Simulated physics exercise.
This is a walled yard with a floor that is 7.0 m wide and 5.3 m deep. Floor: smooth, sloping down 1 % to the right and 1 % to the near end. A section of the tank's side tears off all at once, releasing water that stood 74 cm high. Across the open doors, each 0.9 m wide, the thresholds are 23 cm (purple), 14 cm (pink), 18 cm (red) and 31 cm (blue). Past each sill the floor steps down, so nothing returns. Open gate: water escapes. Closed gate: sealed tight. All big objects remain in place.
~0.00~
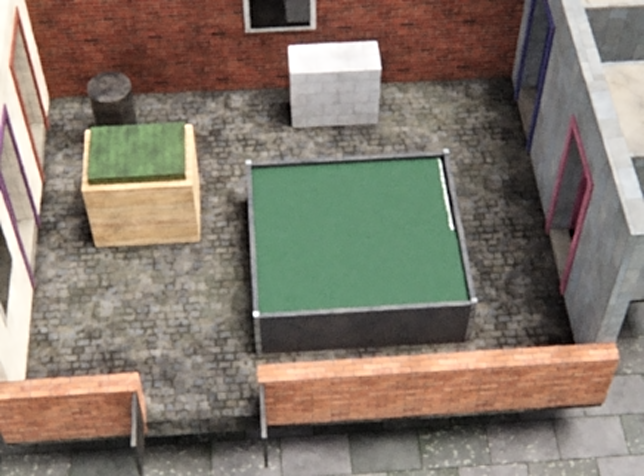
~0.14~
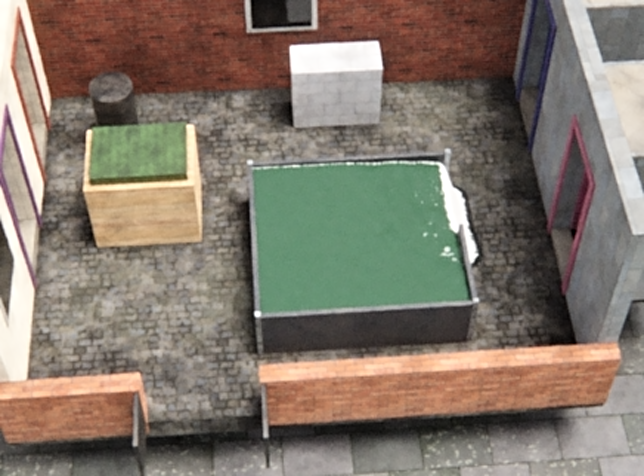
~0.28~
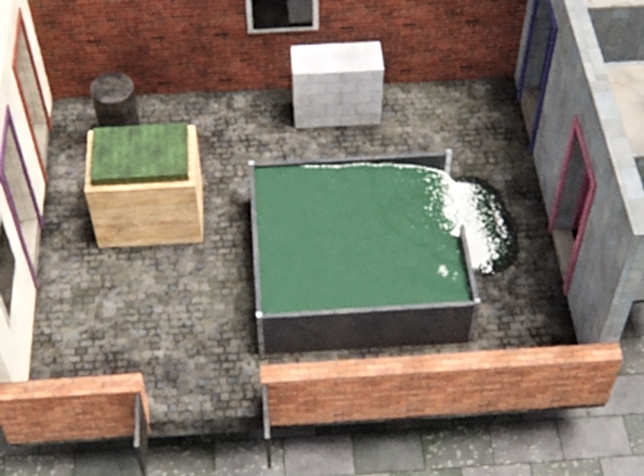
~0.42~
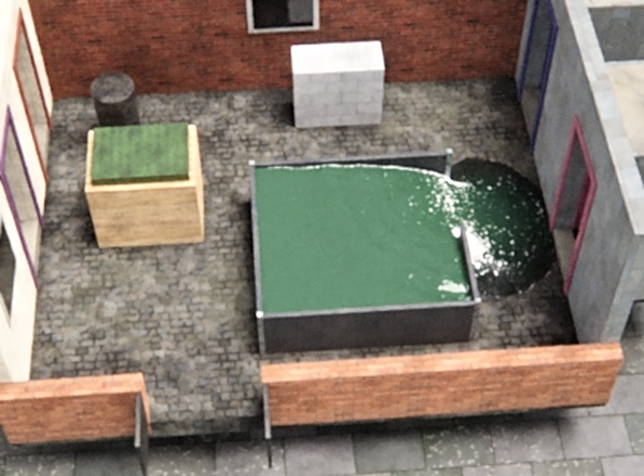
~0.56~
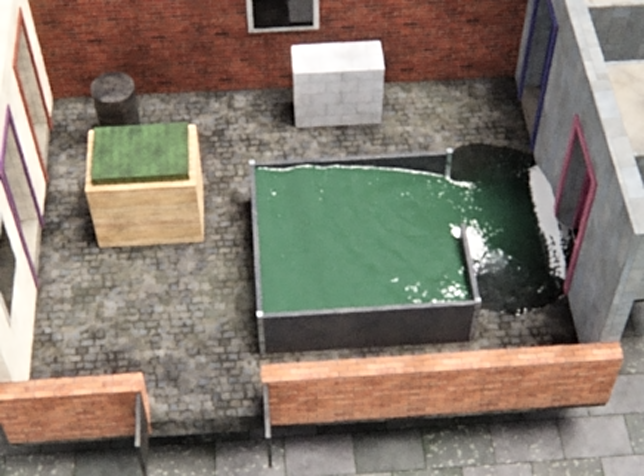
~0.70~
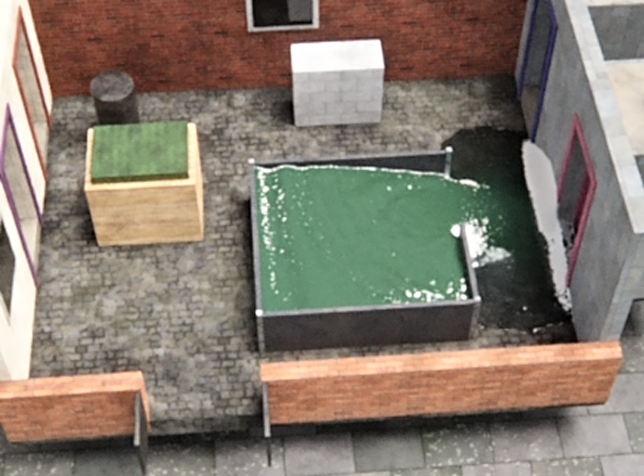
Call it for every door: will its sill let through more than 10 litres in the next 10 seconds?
Purple door - it will not, pink door - it will, red door - it will not, blue door - it will not.
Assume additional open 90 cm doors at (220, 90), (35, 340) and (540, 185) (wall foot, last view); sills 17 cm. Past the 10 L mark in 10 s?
Result in order - not enough, not enough, more than that.
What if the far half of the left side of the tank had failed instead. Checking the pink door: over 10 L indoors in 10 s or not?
Pink: Falls short.
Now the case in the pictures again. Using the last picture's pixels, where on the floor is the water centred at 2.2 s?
The water is centred near (408, 241).
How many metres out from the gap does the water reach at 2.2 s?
Distance: Approx. 3.2 m.
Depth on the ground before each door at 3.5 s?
Centimetres: Purple 0 / pink 27 / red 0 / blue 24.
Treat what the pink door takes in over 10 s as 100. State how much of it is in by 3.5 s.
Some 70 per cent by then.
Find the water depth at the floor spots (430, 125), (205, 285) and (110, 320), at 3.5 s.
About 12, 0 and 0 cm respectively.
After 1.4 s water covers 15 % of the floor and is deepest (57 cm) near (540, 209); purple door not reached, pink door 35 cm at the sill, 89 L in, red door not reached, blue door 23 cm at the sill, 0 L in.
After 2.2 s water covers 30 % of the floor and is deepest (52 cm) near (542, 219); purple door not reached, pink door 36 cm at the sill, 212 L in, red door not reached, blue door 23 cm at the sill, 0 L in.
After 3.5 s water covers 55 % of the floor and is deepest (37 cm) near (381, 102); purple door not reached, pink door 27 cm at the sill, 358 L in, red door not reached, blue door 24 cm at the sill, 1 L in.
After 6.0 s water covers 90 % of the floor and is deepest (28 cm) near (497, 79); purple door 9 cm at the sill, 0 L in, pink door 21 cm at the sill, 475 L in, red door 5 cm at the sill, 0 L in, blue door 19 cm at the sill, 2 L in.
After 10.0 s water covers 100 % of the floor and is deepest (19 cm) near (579, 377); purple door 11 cm at the sill, 0 L in, pink door 14 cm at the sill, 518 L in, red door 9 cm at the sill, 0 L in, blue door 16 cm at the sill, 2 L in.
